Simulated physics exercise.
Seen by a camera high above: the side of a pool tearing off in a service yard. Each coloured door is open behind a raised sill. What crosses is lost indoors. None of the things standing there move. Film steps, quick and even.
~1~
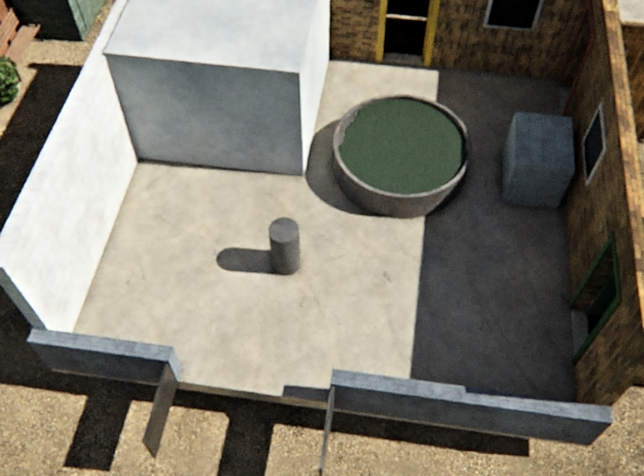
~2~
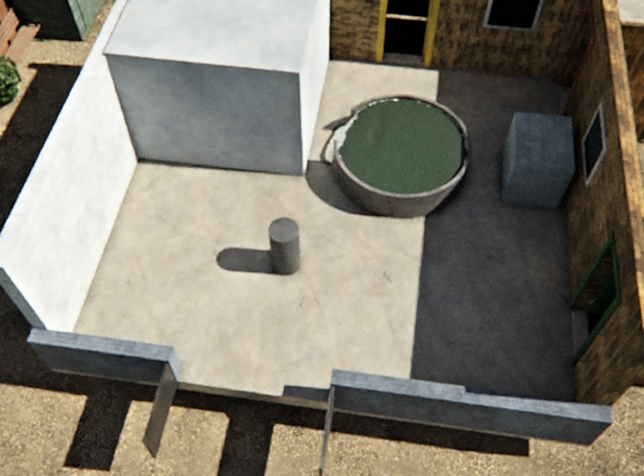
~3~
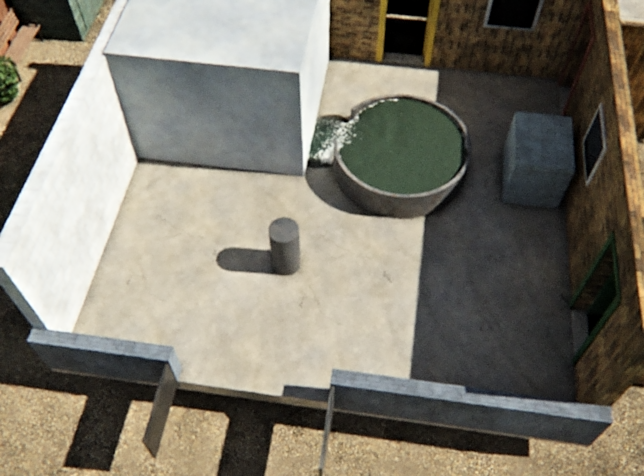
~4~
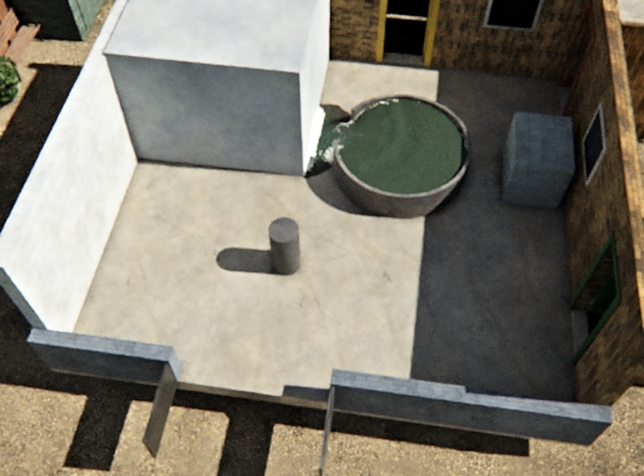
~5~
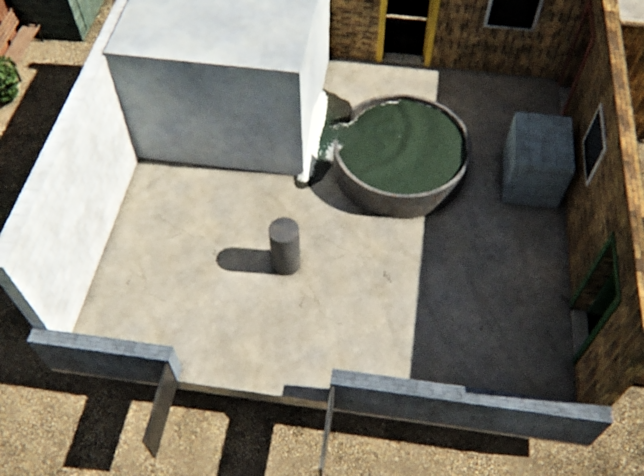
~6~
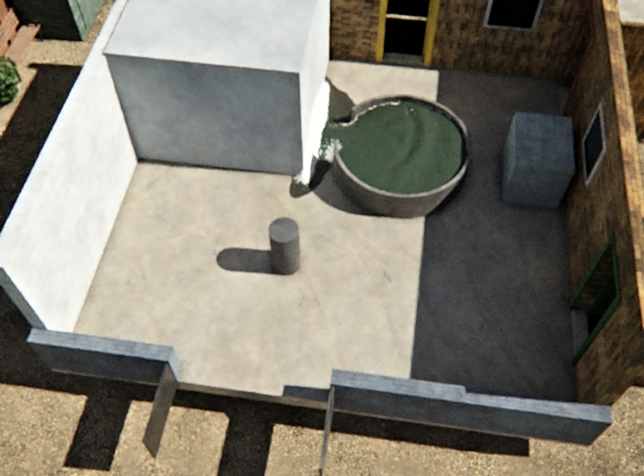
A walled service yard with a pale concrete floor is seen from high above by a camera that stays still. A round tank of dark green water stands between a large whitish block on the left and a smaller blue-grey box in shadow on the right, with a short grey post nearer the front. The tank's left side breaks open, and foaming water pours through the gap, reaches the block and spreads along its base.
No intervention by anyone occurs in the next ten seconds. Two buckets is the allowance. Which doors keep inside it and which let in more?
Here is how it goes: The yellow door lets in more; the red door lets in more; the green door keeps inside it.
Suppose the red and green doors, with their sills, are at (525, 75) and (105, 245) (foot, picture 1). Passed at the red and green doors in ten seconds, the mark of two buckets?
Outcome - red: Breaks the limit, green: Comes in under it.
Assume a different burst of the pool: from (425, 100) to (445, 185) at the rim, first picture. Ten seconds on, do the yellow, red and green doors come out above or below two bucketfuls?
The yellow door falls short, the red door exceeds it, and the green door exceeds it.
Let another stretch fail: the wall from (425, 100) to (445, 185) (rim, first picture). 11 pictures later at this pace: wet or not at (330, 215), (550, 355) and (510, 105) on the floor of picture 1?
Sequence of results: Missed by the flood, reached by the flood, reached by the flood.
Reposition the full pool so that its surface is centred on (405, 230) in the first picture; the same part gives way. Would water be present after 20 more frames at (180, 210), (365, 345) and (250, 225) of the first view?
Point by point: Swamped; still bare; swamped.
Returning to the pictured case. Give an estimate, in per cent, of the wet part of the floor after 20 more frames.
That works out at 45 %.
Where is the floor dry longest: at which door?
Going by the pictures, I'd say the green one.
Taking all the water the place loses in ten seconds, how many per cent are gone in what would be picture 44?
Roughly 55 %.
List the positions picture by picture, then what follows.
Still water in the round tank at (402, 146), in the first picture.
Water pours out at (342, 139) and has run to a hidden place, in the second picture.
The front is at (323, 119), out from the gap at (342, 140), in the third picture.
Water pours out at (342, 141) and has run to (320, 106), in the fourth picture.
Water pours out at (342, 140) and has run to (323, 91), in the fifth picture.
The front is at (325, 79), out from the gap at (342, 140), in the sixth picture.
A moment on, water covers 10 % of the floor; the yellow door not reached, the red door not reached, the green door not reached.
Next, water covers 25 % of the floor; the yellow door under two buckets in, the red door not reached, the green door not reached.
Then, water covers 45 % of the floor; the yellow door over two buckets in, the red door under two buckets in, the green door not reached.
Later, water covers 55 % of the floor; the yellow door over two buckets in, the red door far over two buckets in, the green door wet at the sill, nothing in.
In the end, water covers 70 % of the floor; the yellow door far over two buckets in, the red door far over two buckets in, the green door wet at the sill, nothing in.
